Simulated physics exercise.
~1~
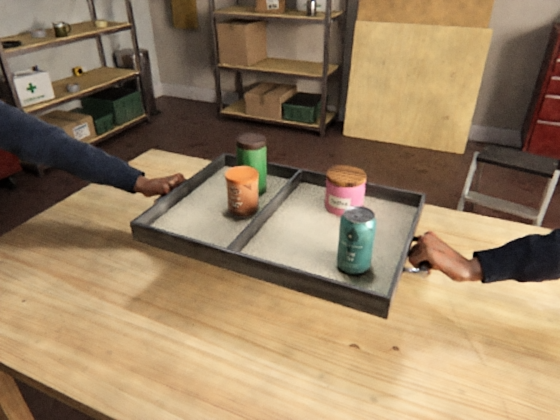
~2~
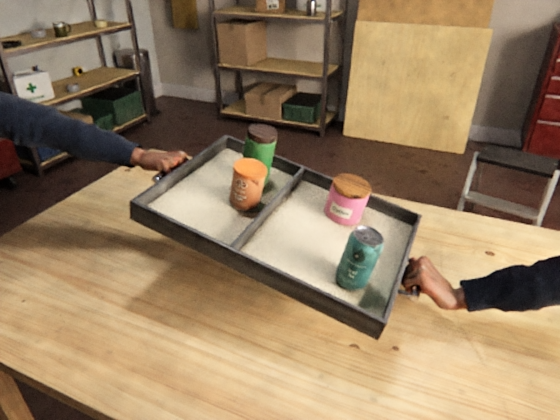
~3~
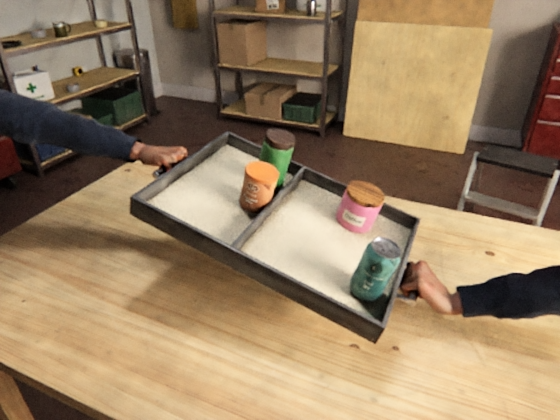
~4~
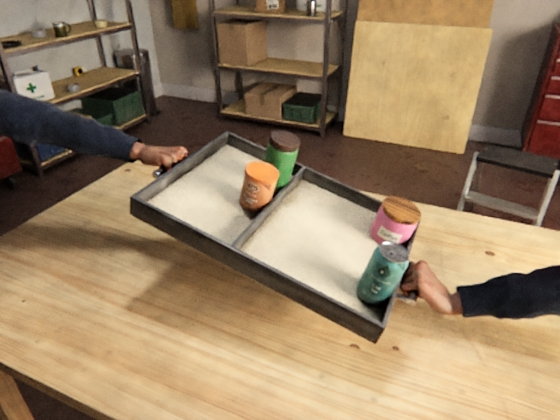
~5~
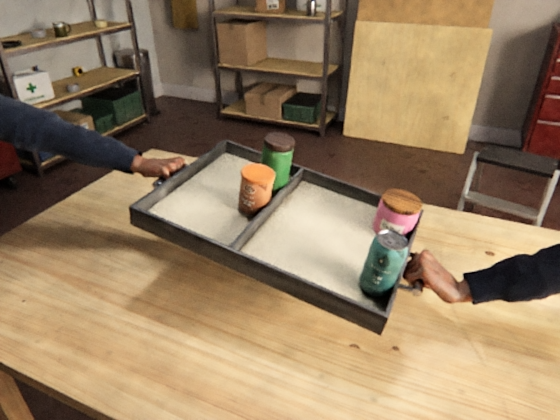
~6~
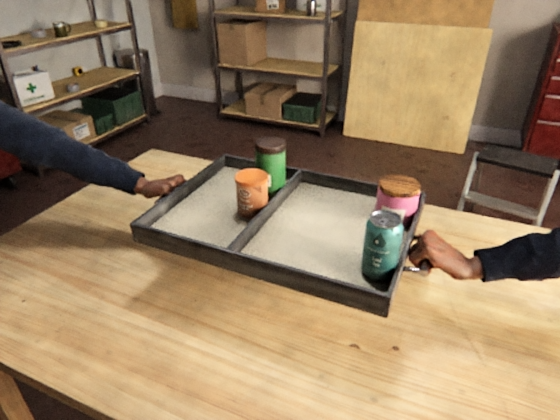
In a workshop, two hands hold a divided tray above a wooden table and dip its right edge, so the pink jar, turquoise can, green jar and orange tin slide rightward, before levelling it with all four standing, the pink jar and can near the right rim.
